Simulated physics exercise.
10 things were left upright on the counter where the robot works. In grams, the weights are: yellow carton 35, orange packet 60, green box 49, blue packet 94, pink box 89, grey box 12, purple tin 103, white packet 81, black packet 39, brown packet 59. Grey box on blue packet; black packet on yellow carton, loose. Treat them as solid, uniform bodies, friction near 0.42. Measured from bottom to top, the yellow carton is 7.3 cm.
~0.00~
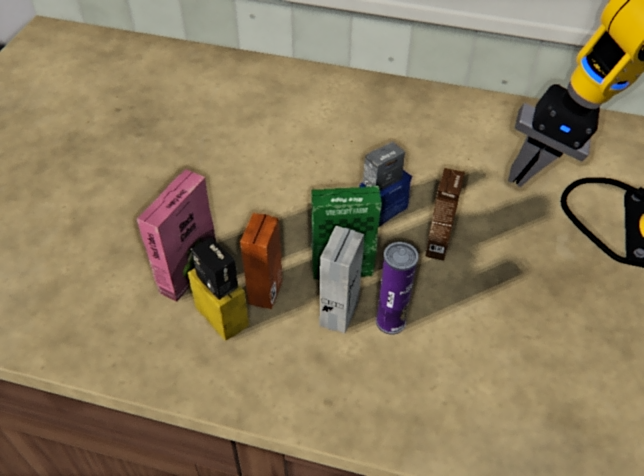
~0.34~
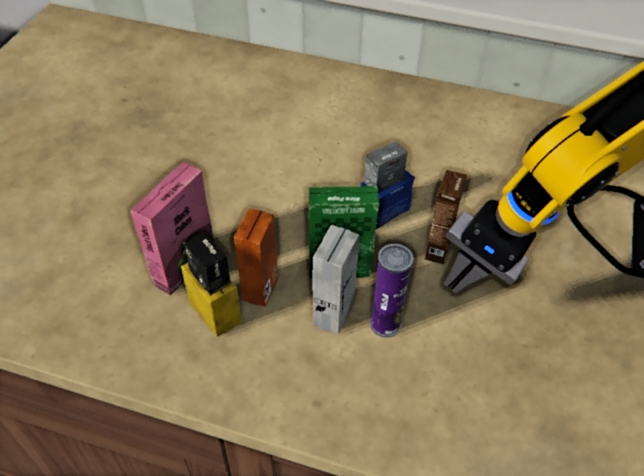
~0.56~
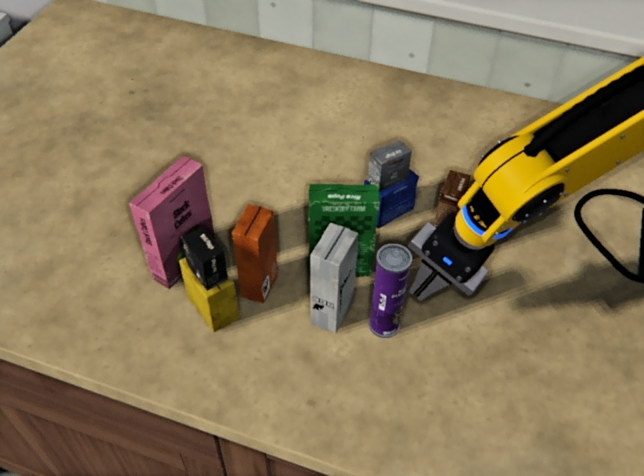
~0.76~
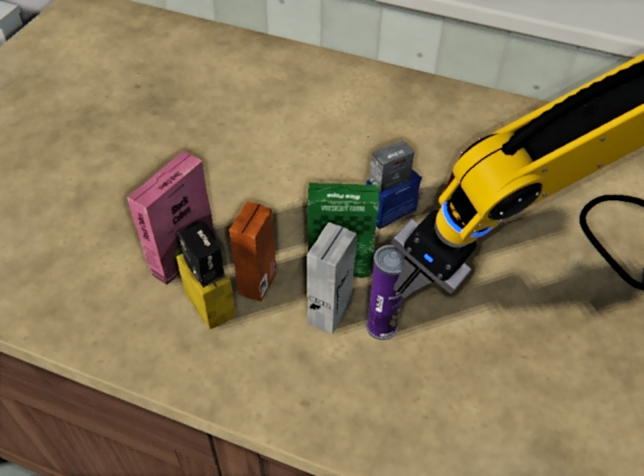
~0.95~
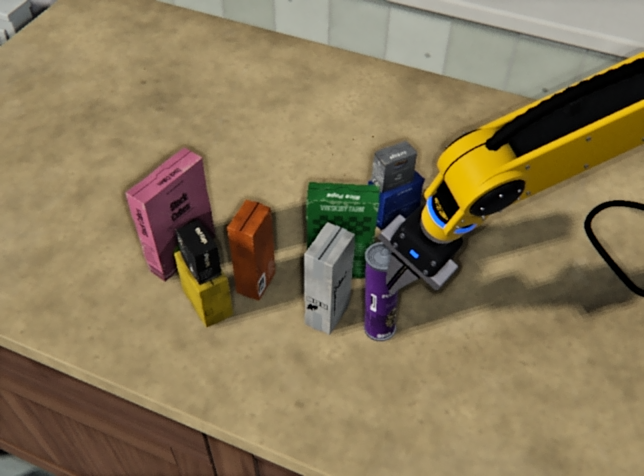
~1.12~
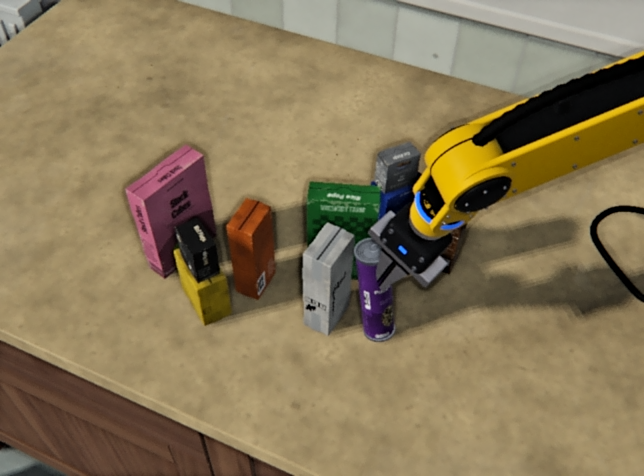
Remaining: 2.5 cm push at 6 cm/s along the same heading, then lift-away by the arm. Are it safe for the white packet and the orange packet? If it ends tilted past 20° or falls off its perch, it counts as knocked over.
When it all settles, the white packet ends up tipped and the orange packet ends up tipped.
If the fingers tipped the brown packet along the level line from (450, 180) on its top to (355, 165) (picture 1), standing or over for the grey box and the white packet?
Grey box over, white packet upright.
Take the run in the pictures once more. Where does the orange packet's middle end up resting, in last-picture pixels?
Near (203, 243).
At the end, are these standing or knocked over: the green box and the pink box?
The green box falls and the pink box falls.
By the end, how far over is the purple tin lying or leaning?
90°.
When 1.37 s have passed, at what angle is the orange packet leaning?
About 0°.
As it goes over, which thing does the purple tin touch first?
The white packet.
After 1.37 s, white packet and purple tin touch at 1.20 s; leaning purple tin 19°, white packet 6°.
After 1.67 s, leaning purple tin 36°, white packet 25°.
After 2.12 s, orange packet and white packet touch at 1.69 s; yellow carton and orange packet touch at 1.80 s; leaning pink box 90°, purple tin 81°, orange packet 75°.
At rest, past 20° or fallen, purple tin, white packet, green box, orange packet and pink box. Standing, brown packet, yellow carton, blue packet, black packet and grey box.
